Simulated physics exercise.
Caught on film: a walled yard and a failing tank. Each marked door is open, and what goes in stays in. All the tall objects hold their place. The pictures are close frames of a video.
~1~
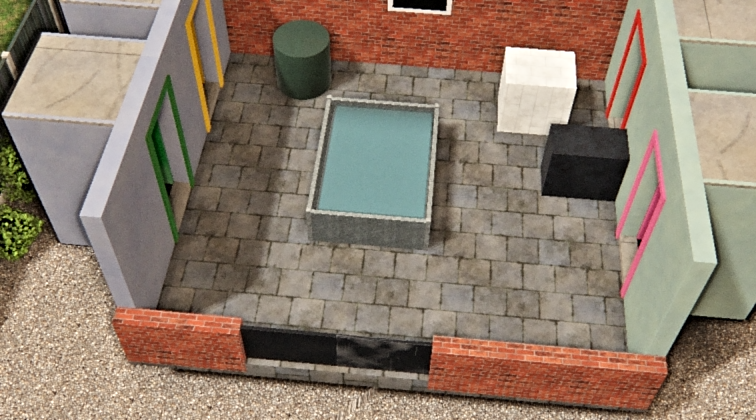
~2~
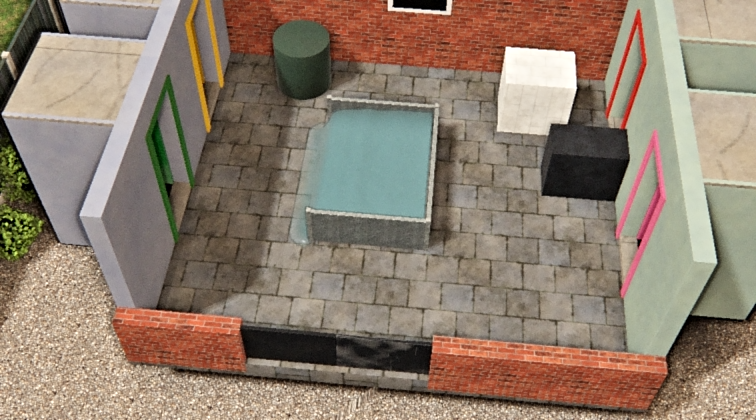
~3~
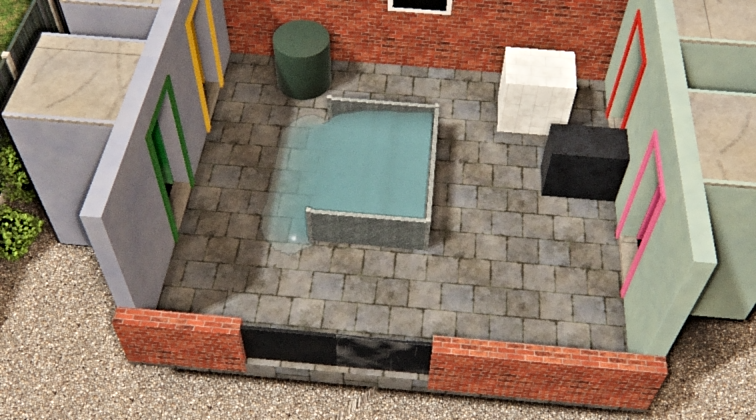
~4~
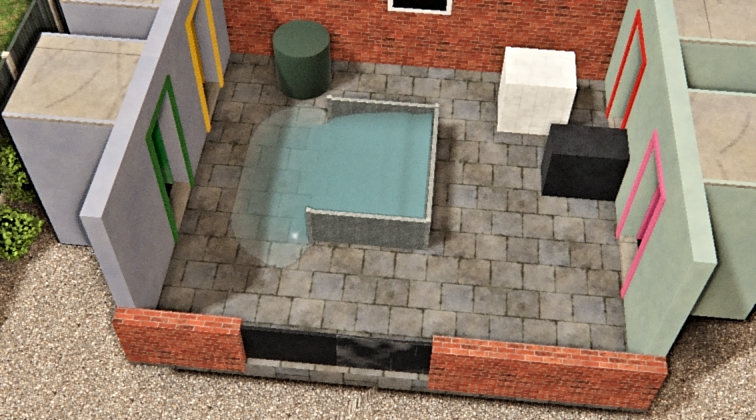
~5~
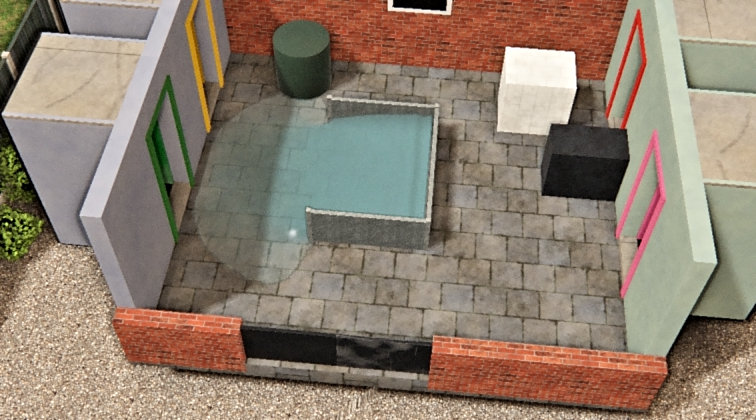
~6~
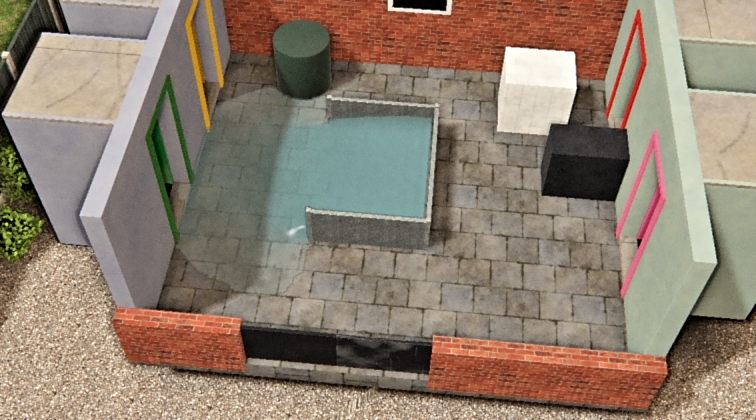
Water pours from the open left side of a grey-walled tank in a paved, brick-edged yard, seen from high above by a still camera. A dark green cylinder stands behind it to the left, white and black blocks to the right, with green and yellow doorways on the left wall, red and pink on the right. The pale sheet fans leftward over the slabs, thinning and widening towards the green doorway.
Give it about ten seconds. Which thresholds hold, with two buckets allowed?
One by one: The yellow door lets in a lot; the pink door admits no more than that; the red door admits no more than that; the green door lets in a lot.
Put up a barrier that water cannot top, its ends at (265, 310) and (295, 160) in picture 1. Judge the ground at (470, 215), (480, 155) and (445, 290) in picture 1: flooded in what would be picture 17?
As listed: Clear, free of water, no water.
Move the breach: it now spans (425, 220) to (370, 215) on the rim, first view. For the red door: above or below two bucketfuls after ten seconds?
My reading: Red stays under.
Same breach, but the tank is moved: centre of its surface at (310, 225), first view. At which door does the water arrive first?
I say the door marked green.
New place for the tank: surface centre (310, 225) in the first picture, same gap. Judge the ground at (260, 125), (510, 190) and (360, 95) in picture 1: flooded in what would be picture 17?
In turn: Awash, clear, free of water.
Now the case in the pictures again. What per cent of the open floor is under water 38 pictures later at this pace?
I make it 85 per cent.
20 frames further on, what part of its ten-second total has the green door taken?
Near 100 in a hundred.
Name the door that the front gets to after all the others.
That is the red one.
A moment on, water covers 25 % of the floor; the yellow door under two buckets in, the pink door not reached, the red door not reached, the green door over two buckets in.
Next, water covers 30 % of the floor; the yellow door over two buckets in, the pink door not reached, the red door not reached, the green door far over two buckets in.
Then, water covers 50 % of the floor; the yellow door over two buckets in, the pink door not reached, the red door not reached, the green door far over two buckets in.
Later, water covers 85 % of the floor; the yellow door far over two buckets in, the pink door wet at the sill, nothing in, the red door not reached, the green door far over two buckets in.
In the end, water covers 95 % of the floor; the yellow door far over two buckets in, the pink door wet at the sill, nothing in, the red door wet at the sill, nothing in, the green door far over two buckets in.
